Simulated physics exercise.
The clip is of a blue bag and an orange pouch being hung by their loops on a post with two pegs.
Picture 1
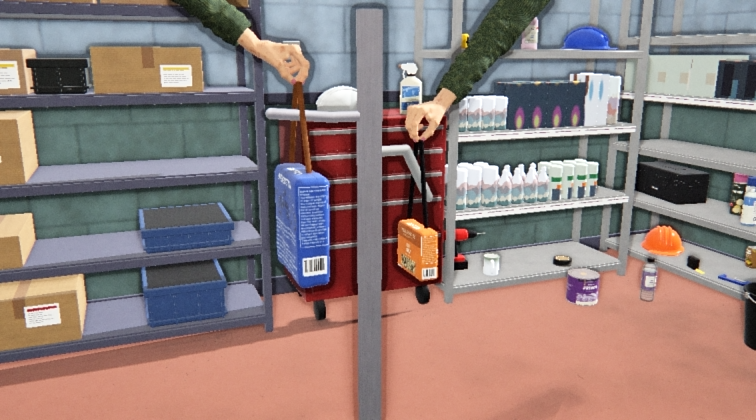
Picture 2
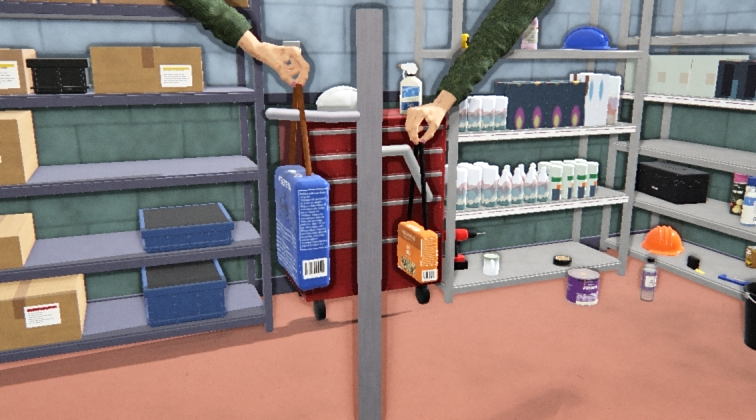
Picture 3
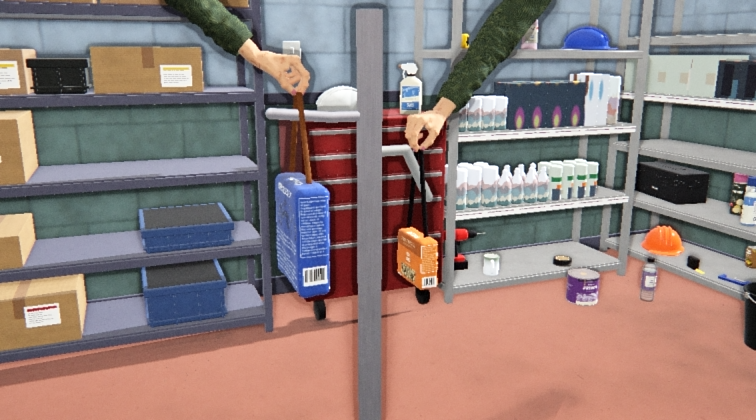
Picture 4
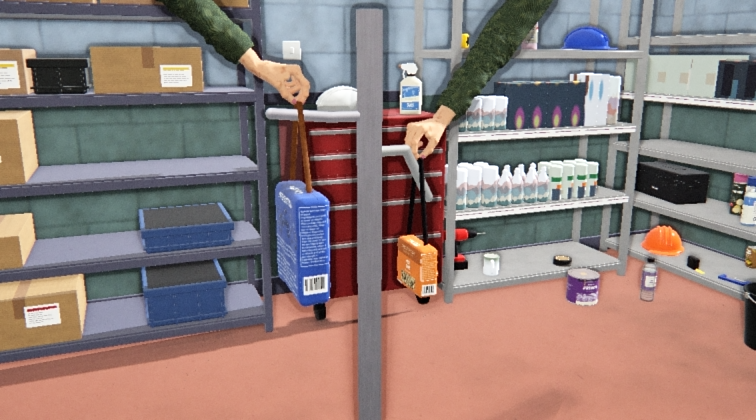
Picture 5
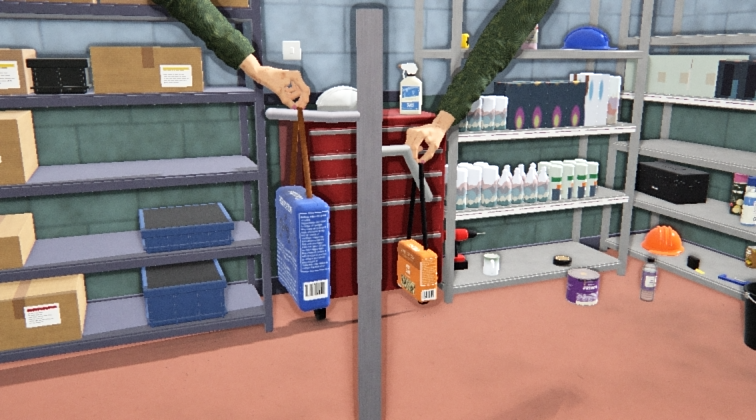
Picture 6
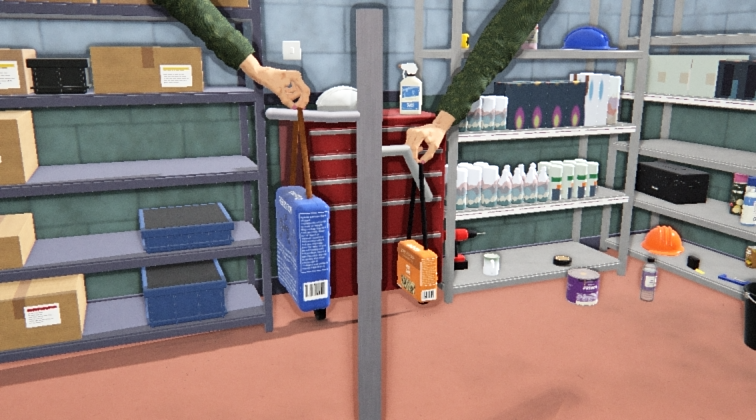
Two hands in camouflage sleeves lower a blue bag and a smaller orange pouch by their loops on either side of a grey post, in a storeroom seen from the front. Shelves of boxes, trays and bottles flank a red tool cabinet above a reddish floor. The bag, left, and pouch, right, sink slightly together, then hang nearly still, while the camera stays fixed.
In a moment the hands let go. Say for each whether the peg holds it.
The blue bag holds on; the orange pouch comes down.
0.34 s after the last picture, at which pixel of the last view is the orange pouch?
Close to (414, 397).
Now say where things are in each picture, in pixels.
Blue bag (302, 223); orange pouch (417, 249); left peg tip (271, 114); right peg tip (428, 197), in the first picture.
Blue bag (302, 225); orange pouch (417, 252), in the second picture.
Blue bag (302, 232); orange pouch (417, 258), in the third picture.
Blue bag (302, 241); orange pouch (417, 266), in the fourth picture.
Blue bag (302, 246); orange pouch (417, 270), in the fifth picture.
Blue bag (302, 246); orange pouch (417, 271); left peg tip (271, 114), about level; right peg tip (428, 197), sloping steeply down, in the sixth picture.
Then, 0.34 s after the last picture, blue bag hanging near (303, 246); orange pouch on the floor near (414, 397).
Then, 0.70 s after the last picture, blue bag hanging near (310, 248); orange pouch on the floor.
At rest, blue bag hanging near (306, 247); orange pouch on the floor. The blue bag remains on its peg and the orange pouch slips off its peg.
